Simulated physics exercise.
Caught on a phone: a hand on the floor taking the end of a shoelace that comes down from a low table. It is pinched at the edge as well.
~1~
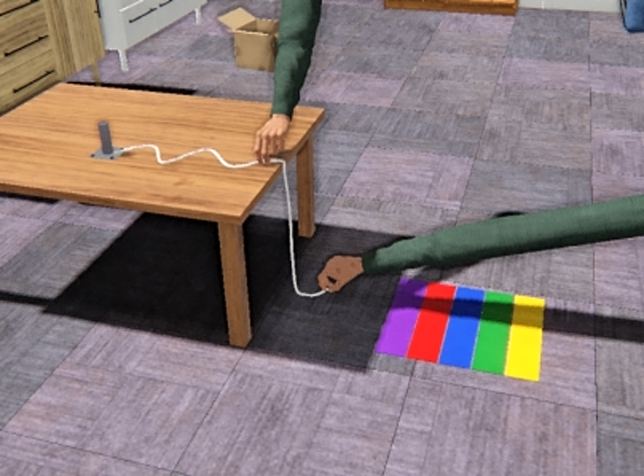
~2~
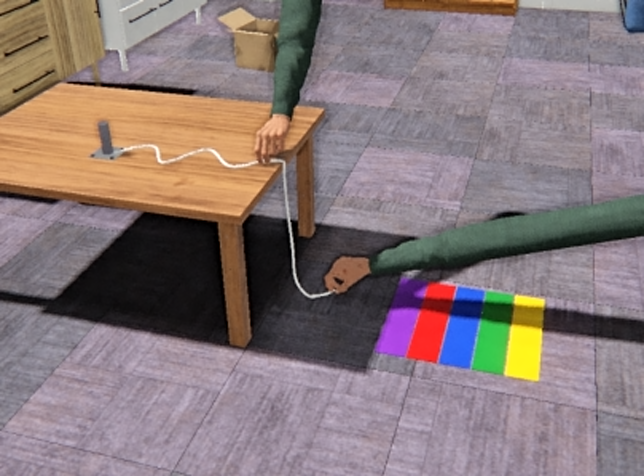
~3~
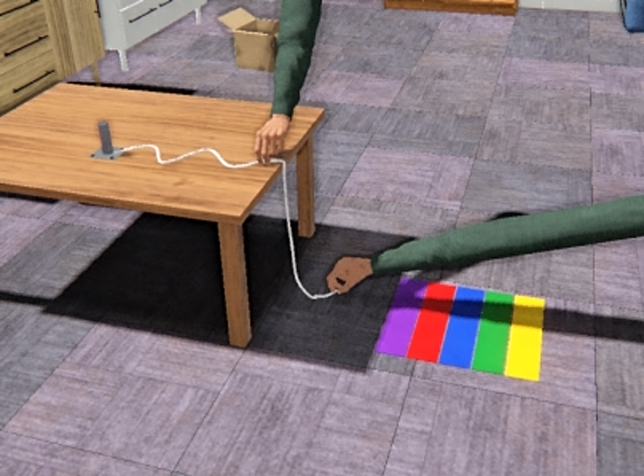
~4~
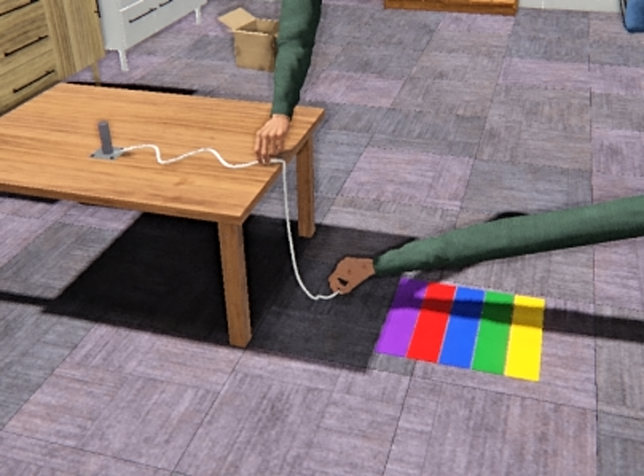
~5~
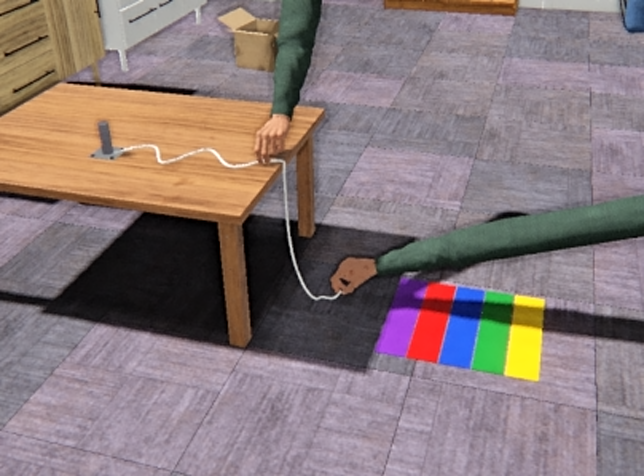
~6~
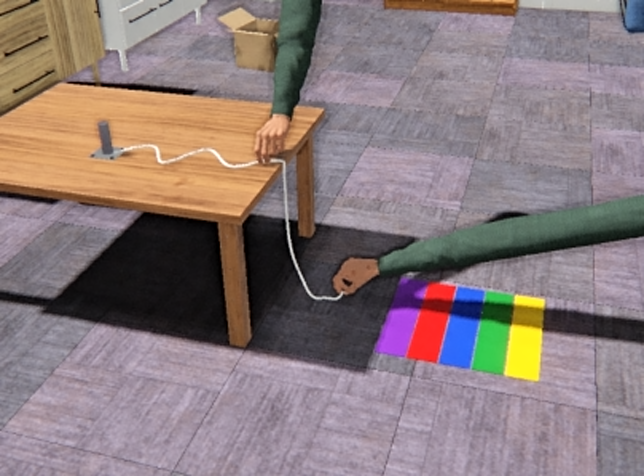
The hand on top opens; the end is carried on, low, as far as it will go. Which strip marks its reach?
Over green.
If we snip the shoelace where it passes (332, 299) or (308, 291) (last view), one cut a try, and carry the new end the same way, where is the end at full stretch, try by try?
About (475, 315) and (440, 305).
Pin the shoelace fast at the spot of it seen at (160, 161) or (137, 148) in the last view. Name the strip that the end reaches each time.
One after the other, blue; green.
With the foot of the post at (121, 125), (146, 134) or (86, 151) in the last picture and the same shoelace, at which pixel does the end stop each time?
Near (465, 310), (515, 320) and (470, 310).
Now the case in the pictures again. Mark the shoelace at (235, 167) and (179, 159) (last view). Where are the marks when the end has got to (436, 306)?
They go to (284, 183) and to (209, 162).
A little later, end near (436, 306); over red.
Next, end near (476, 313); over blue.
When it is tight, end near (499, 316); over green. The end stops over the green strip.
